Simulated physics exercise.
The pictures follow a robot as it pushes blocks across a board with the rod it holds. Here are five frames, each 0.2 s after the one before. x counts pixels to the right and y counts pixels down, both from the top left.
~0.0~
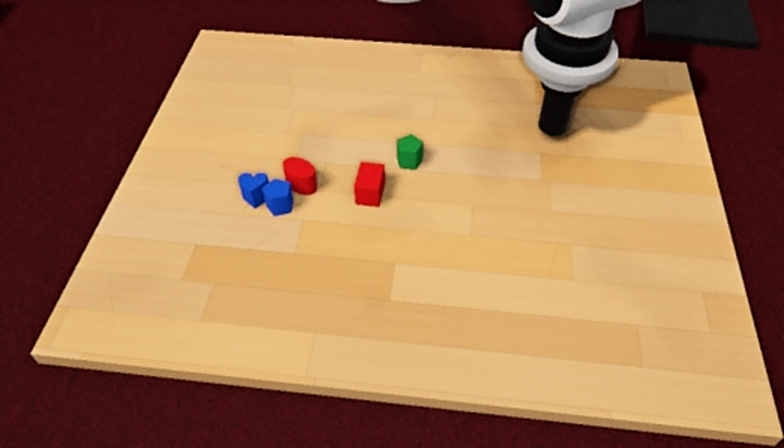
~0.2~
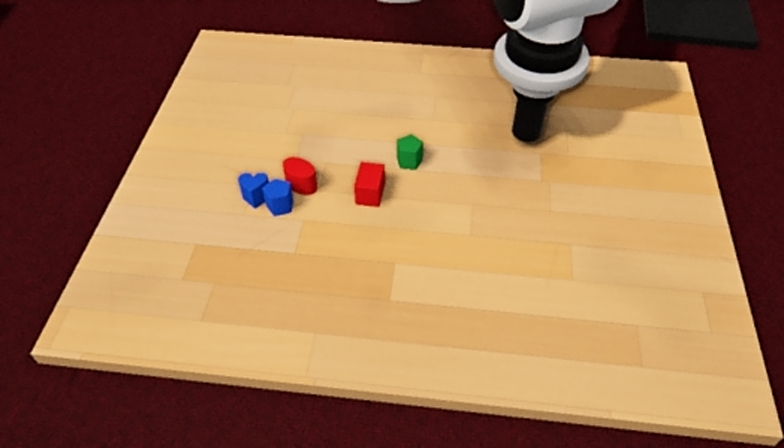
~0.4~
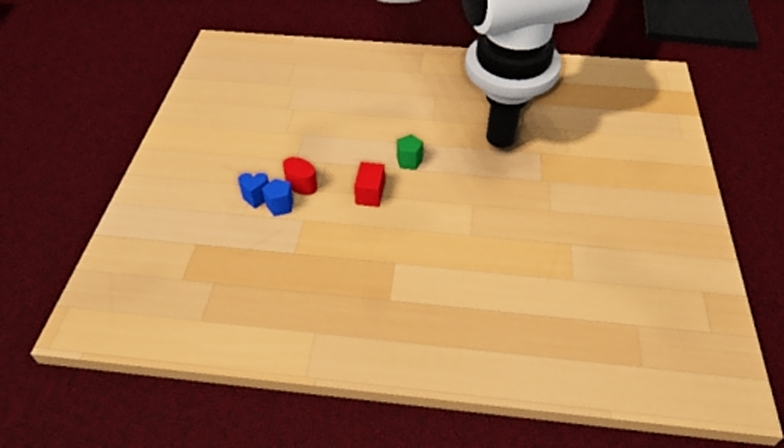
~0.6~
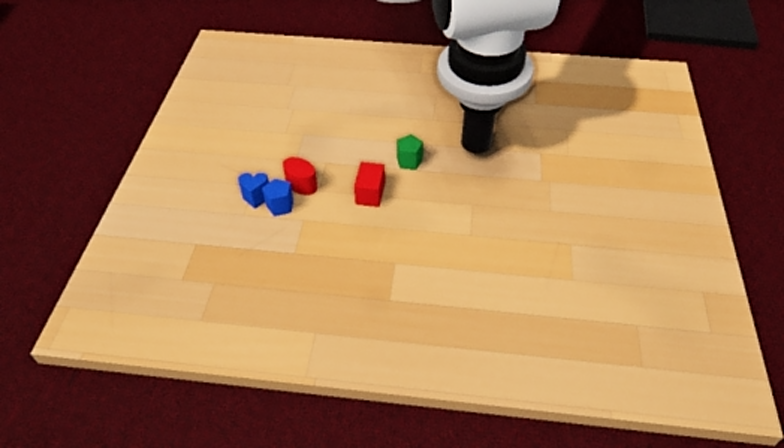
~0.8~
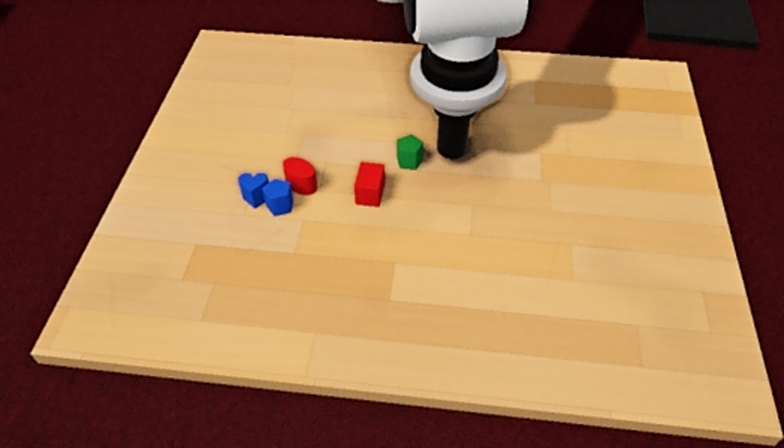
The footage shows a robotic arm with a black rod moving steadily left and slightly toward the viewer over a wooden board, nearing a green pentagon, while the red and blue blocks and the green one stay still.
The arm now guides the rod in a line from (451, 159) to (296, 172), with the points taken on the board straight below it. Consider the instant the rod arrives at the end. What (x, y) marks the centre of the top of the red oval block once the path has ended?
Final place: (259, 187).
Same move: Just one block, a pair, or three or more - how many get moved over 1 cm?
The number is three or more.
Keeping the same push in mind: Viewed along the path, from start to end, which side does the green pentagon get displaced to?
Well, taking the path from its start to its end as straight ahead, the green pentagon moves to the left.
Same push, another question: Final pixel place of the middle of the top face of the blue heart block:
That would be at about pixel (228, 190).
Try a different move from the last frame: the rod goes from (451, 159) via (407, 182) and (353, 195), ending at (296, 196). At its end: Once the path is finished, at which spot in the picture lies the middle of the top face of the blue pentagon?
I think it will end close to (248, 198).
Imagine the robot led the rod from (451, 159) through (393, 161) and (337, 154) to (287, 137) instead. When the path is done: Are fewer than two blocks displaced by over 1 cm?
Short answer: Yes.
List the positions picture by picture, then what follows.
Rod's lower end (553, 126); blue heart block (252, 179); blue pentagon (277, 188); red oval block (299, 166); green pentagon (410, 143), in the first picture.
Rod (526, 132); blocks still, in the second picture.
Rod (501, 138); blocks still, in the third picture.
Rod (476, 144); blocks still, in the fourth picture.
Rod (452, 149); blue heart block (252, 179); blue pentagon (277, 188); red oval block (299, 166); green pentagon (410, 143), in the fifth picture.
The first path, step by step. One third of the way, rod (399, 154); green pentagon (370, 148).
Two thirds of the way, rod (347, 158); green pentagon (322, 159), turned 55° anticlockwise.
At the end, rod (295, 163); blue heart block (228, 190), turned 35° clockwise; blue pentagon (251, 206); red oval block (259, 187); green pentagon (274, 172), turned 115° anticlockwise.
